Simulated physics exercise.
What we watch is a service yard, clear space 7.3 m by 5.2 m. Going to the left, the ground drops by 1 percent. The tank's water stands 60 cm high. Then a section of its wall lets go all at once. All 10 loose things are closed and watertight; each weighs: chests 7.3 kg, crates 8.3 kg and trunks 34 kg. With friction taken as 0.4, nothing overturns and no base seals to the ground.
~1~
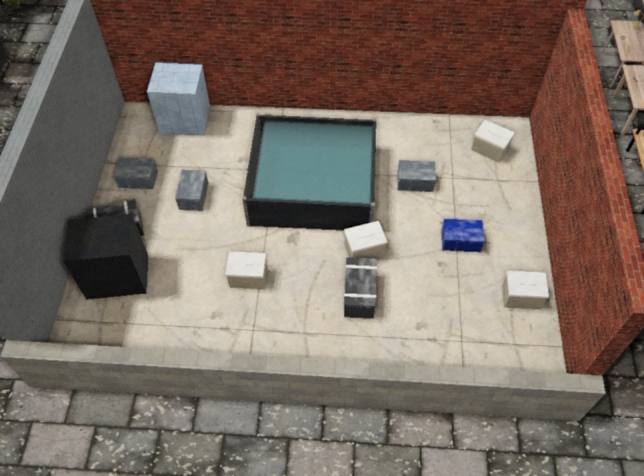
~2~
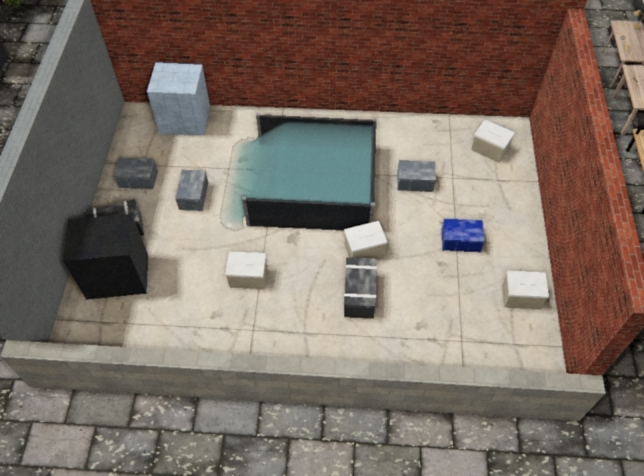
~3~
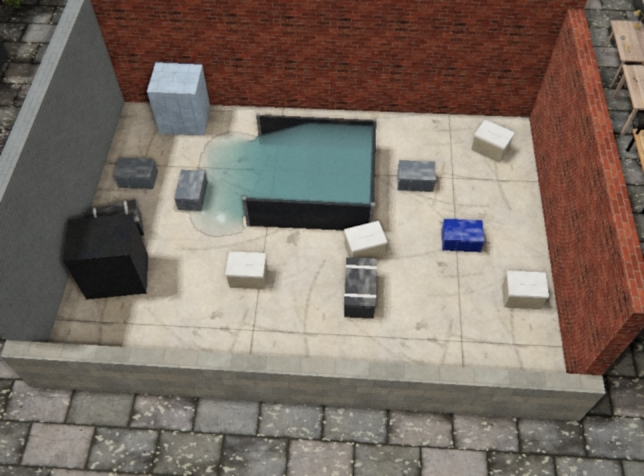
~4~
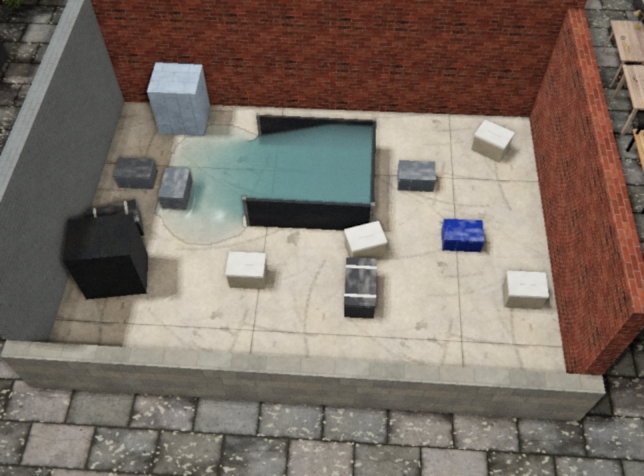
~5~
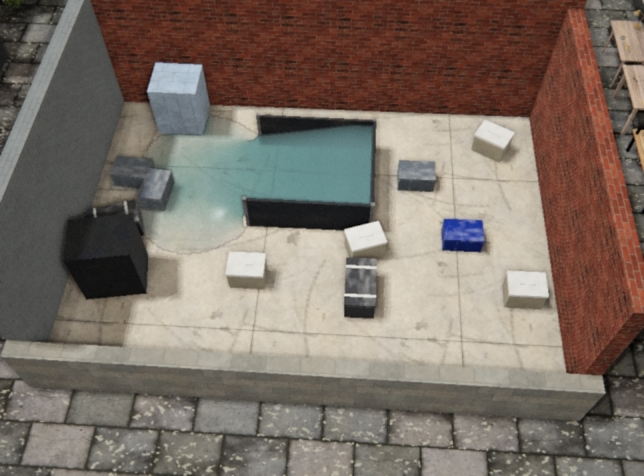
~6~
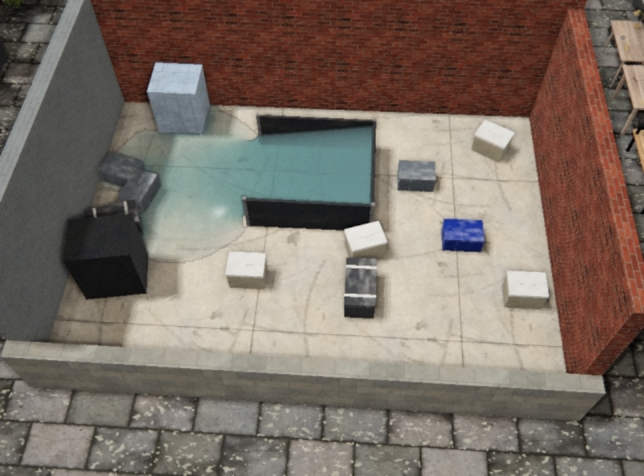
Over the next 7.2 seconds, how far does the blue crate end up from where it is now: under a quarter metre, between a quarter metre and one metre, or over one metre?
It is left almost where it was.
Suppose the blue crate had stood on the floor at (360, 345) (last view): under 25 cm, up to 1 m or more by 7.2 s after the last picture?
From that spot, it is pushed far off.
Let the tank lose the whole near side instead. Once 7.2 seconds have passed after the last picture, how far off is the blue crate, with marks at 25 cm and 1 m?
Well, the blue crate is flushed away.
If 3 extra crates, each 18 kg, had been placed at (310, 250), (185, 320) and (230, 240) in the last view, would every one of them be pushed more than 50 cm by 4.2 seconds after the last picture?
In sequence: Stays within; goes beyond; goes beyond.
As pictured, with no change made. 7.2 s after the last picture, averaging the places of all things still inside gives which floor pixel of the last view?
Near (363, 236).
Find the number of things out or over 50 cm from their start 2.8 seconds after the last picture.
1.
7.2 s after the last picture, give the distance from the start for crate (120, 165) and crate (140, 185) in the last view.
In that order: 140 cm, 40 cm.
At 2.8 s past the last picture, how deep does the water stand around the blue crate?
0 cm or so.
Then, 0.9 s after the last picture the blue crate is near (464, 230), 0.0 m from its start, aground; 3 afloat.
Then, 2.8 s after the last picture the blue crate is near (464, 230), 0.0 m from its start, aground; 3 afloat.
Then, 4.8 s after the last picture the blue crate is near (464, 230), 0.0 m from its start, aground; 4 afloat.
Then, 7.2 s after the last picture the blue crate is near (464, 230), 0.0 m from its start, aground; 3 afloat.
